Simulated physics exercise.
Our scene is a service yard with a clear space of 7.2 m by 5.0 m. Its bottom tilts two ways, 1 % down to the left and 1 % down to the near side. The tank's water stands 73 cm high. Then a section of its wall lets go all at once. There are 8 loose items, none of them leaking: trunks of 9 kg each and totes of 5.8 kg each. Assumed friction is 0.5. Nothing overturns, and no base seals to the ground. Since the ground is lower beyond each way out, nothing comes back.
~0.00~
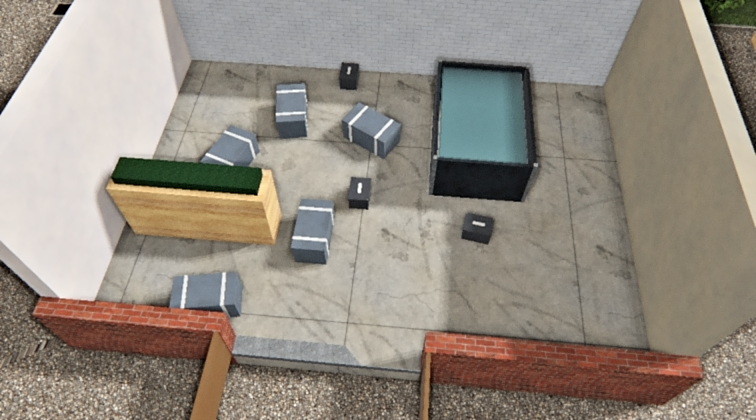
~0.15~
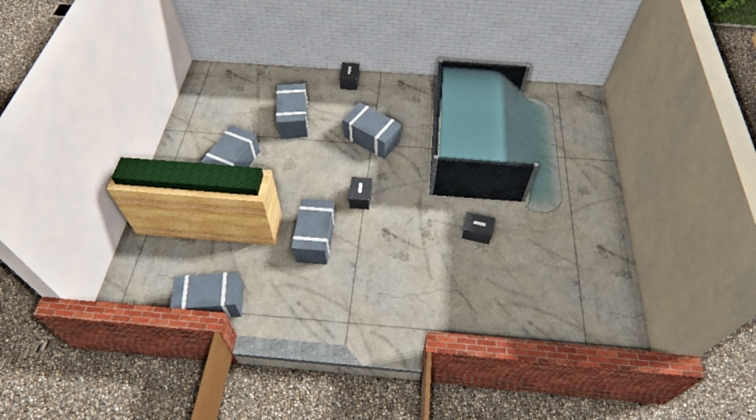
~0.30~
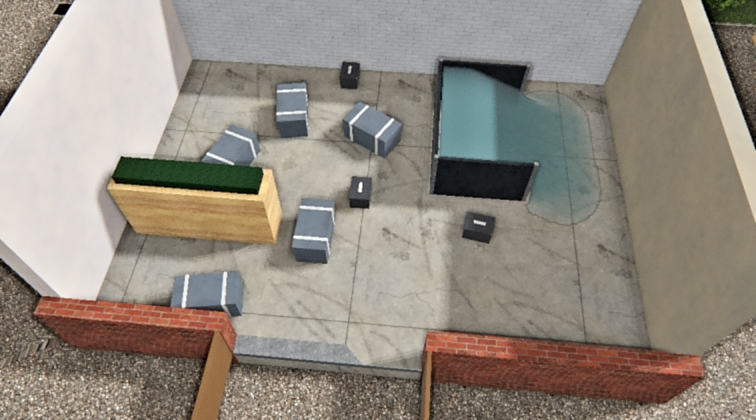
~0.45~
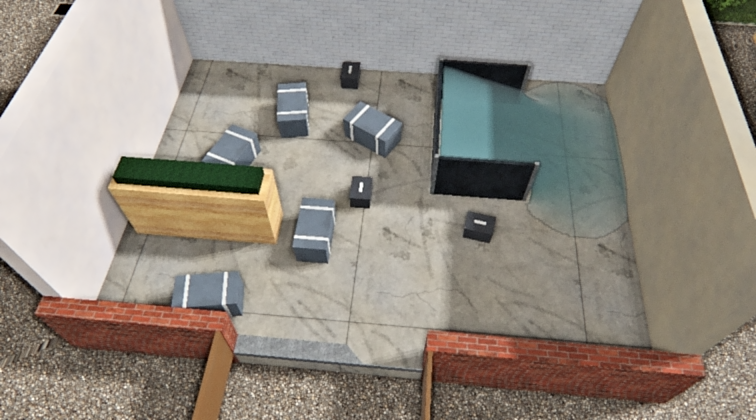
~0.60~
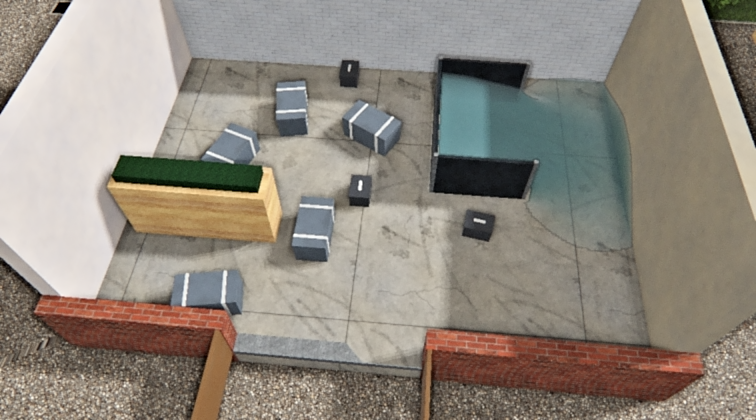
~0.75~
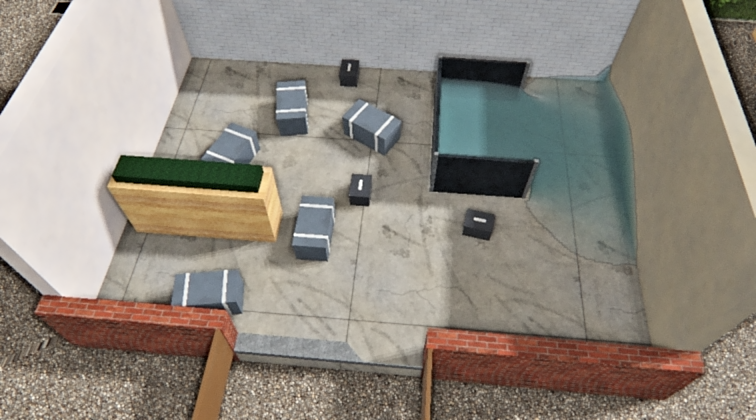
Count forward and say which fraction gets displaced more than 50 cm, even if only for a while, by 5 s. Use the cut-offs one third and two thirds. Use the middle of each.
One to two thirds.
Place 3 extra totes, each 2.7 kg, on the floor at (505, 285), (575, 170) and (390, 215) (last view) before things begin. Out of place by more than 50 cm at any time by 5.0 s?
In the order asked: Farther than that, farther than that, not as far.
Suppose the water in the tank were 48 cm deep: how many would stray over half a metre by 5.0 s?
The count would be 2.
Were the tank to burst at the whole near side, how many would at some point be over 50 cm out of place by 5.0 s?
In that case the number is 2.
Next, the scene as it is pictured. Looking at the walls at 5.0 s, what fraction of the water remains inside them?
Roughly 98 percent.
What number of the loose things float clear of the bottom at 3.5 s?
At that time, 0.
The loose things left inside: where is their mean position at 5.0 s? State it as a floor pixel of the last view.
Near (288, 188).
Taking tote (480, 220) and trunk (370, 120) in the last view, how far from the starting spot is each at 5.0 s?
0 cm, then 0 cm.
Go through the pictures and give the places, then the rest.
The first picture shows a trunk at (229, 148), on the bottom; a trunk at (313, 224), on the bottom; 2.5 m2 under water; 0 of 8 have shifted.
The second picture shows a trunk at (229, 148), on the bottom; a trunk at (313, 224) rests on the ground; 3.6 m2 under water; 0 of 8 have shifted.
The third picture shows a trunk at (229, 147), on the bottom; a trunk at (314, 223), on the bottom; 5.2 m2 under water; 0 of 8 have shifted.
The fourth picture shows a trunk at (230, 147) rests on the ground; a trunk at (314, 223) rests on the ground; 6.6 m2 under water; 0 of 8 have shifted.
The fifth picture shows a trunk at (229, 146) rests on the ground; a trunk at (314, 221), on the bottom; water covers 7.1 m2; 0 of 8 have shifted.
The sixth picture shows a trunk at (229, 145), on the bottom; a trunk at (314, 221), on the bottom; 7.3 m2 under water; 0 of 8 have shifted.
After 1.1 s 0 of 8 are over 50 cm from their spots; 0 afloat.
After 2.2 s 0 of 8 are over 50 cm from their spots; 0 afloat.
After 3.5 s 2 of 8 are over 50 cm from their spots; 0 afloat.
After 5.0 s 3 of 8 are over 50 cm from their spots, and 3 have been at some point; 2 afloat.
